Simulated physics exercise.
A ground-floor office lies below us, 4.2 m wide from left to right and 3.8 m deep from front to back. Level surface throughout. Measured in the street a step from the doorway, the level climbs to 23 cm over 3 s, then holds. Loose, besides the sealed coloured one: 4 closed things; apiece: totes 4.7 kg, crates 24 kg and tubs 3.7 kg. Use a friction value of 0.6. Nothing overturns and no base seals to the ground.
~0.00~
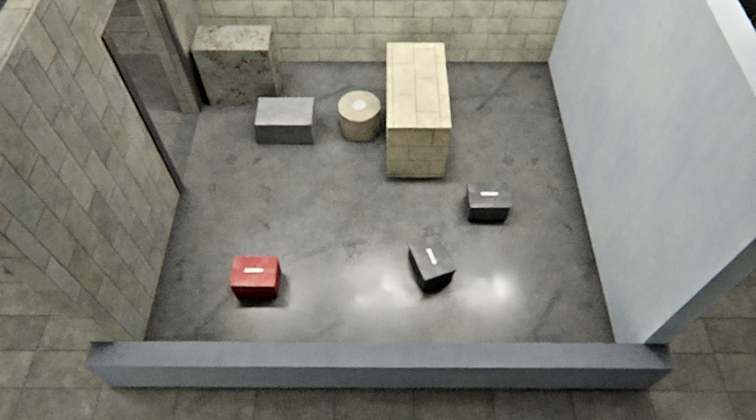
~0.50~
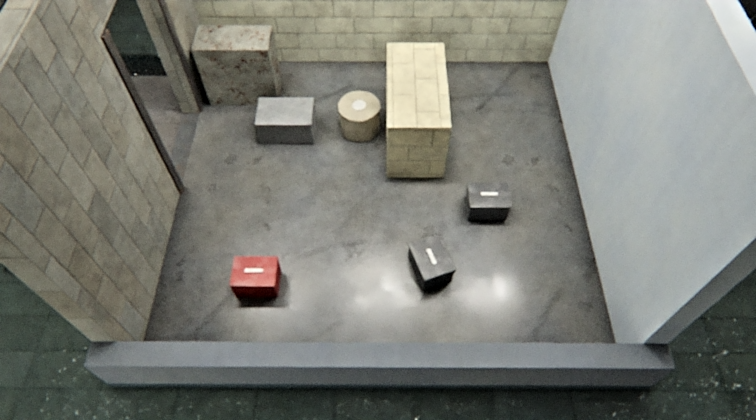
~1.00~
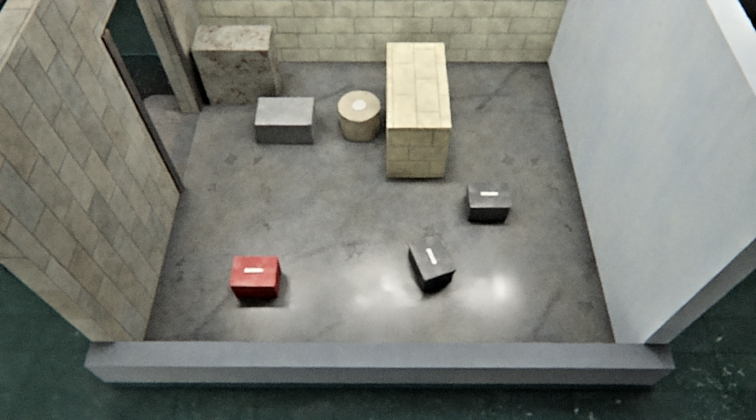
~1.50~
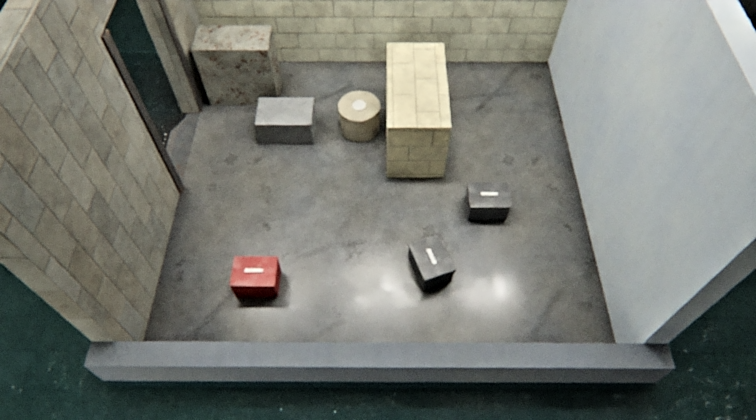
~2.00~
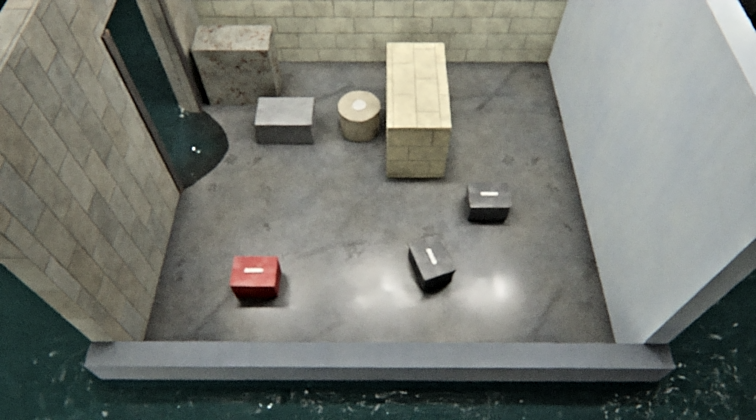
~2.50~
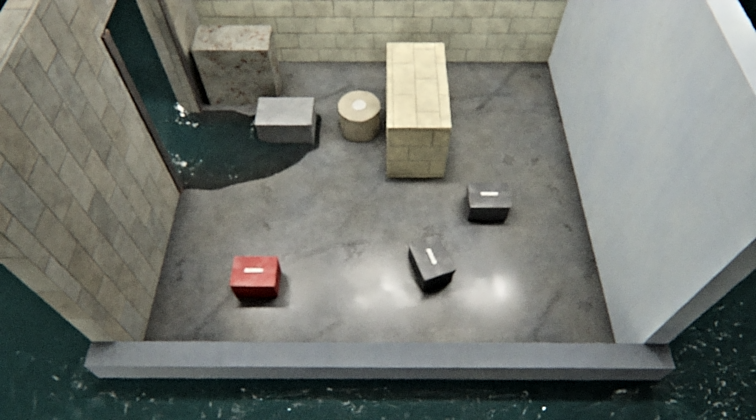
Dark green water rose around the outside of a walled room, then came in through the doorway on the left and spread across the floor to the grey block, while the red and black boxes stayed put.
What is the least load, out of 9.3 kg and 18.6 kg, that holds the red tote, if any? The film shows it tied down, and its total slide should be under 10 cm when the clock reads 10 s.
Expect the smaller amount to be sufficient.
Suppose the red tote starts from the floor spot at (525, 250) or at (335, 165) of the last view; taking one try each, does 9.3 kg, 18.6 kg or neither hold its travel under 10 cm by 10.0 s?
Only the heavy mass does it, then neither mass does it.
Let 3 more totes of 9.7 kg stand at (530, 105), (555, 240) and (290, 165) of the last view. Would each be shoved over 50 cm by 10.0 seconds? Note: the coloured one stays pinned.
Answer by position: Inside the range; outside the range; outside the range.
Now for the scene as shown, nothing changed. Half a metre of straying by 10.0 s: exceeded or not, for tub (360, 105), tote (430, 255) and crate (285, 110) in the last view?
Well, that's below half a metre, beyond half a metre, and below half a metre.
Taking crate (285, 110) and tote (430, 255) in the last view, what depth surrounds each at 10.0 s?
Around 8 cm and 13 cm.
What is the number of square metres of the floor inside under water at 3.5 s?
Roughly 3.5 m2 of it is wet.
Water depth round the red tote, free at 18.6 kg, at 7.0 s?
Something like 2 centimetres.
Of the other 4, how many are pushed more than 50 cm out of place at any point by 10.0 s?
My count gives 1.
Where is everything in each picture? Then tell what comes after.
The first frame shows the red tote at (254, 271), on the bottom; water covers 0.0 m2; 0 of 5 have shifted.
The second frame shows the red tote at (254, 271) rests on the ground; 0.0 m2 under water; 0 of 5 have shifted.
The third frame shows the red tote at (254, 271) rests on the ground; 0.0 m2 under water; 0 of 5 have shifted.
The fourth frame shows the red tote at (254, 271) rests on the ground; 0.0 m2 under water; 0 of 5 have shifted.
The fifth frame shows the red tote at (254, 271), on the bottom; 0.3 m2 under water; 0 of 5 have shifted.
The sixth frame shows the red tote at (254, 271), on the bottom; water covers 0.9 m2; 0 of 5 have shifted.
After 3.5 s the red tote would be 0 cm from its start with 9.3 kg and 0 cm from its start with 18.6 kg; 0 cm of water round it then.
After 4.5 s the red tote would be 0 cm from its start with 9.3 kg and 0 cm from its start with 18.6 kg; 1 cm of water round it then.
After 7.0 s the red tote would be 0 cm from its start with 9.3 kg and 0 cm from its start with 18.6 kg; 2 cm of water round it then.
After 10.0 s the red tote would be 0 cm from its start with 9.3 kg and 0 cm from its start with 18.6 kg; 4 cm of water round it then.
